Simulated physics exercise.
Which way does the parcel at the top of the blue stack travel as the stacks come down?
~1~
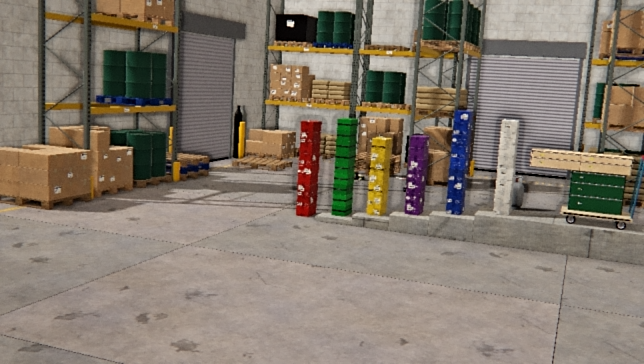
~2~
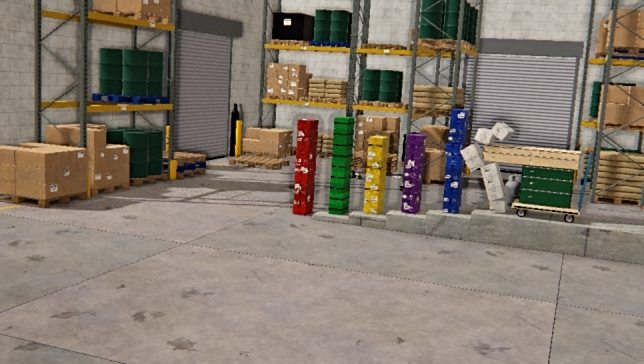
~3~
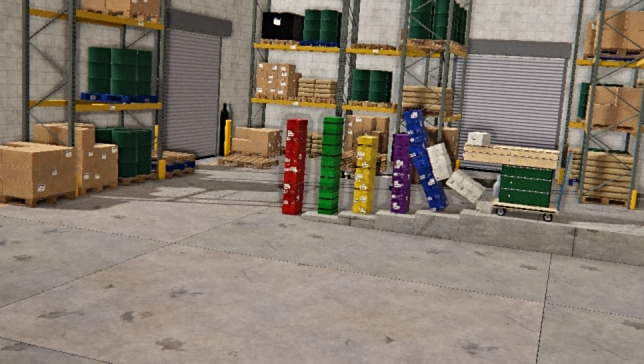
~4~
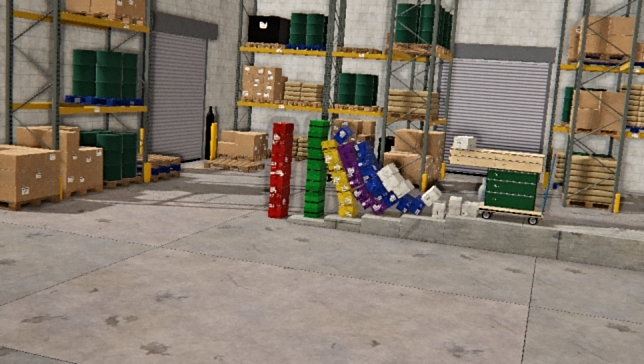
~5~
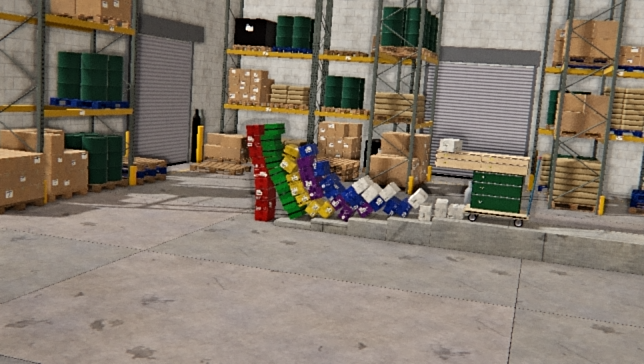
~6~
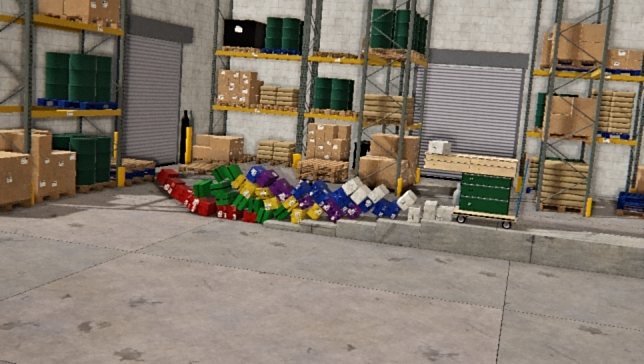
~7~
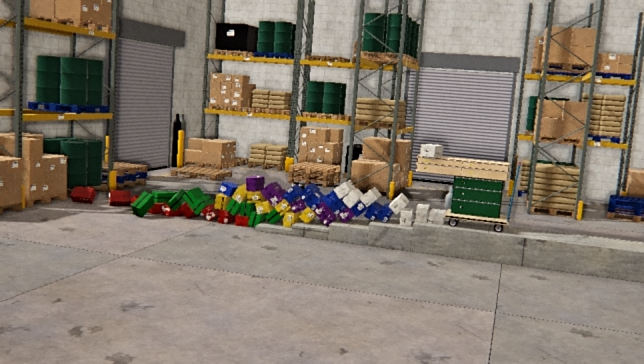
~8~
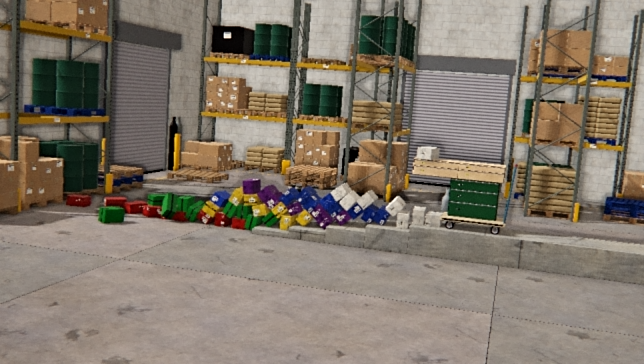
The top blue parcel moves to the left as its stack topples.
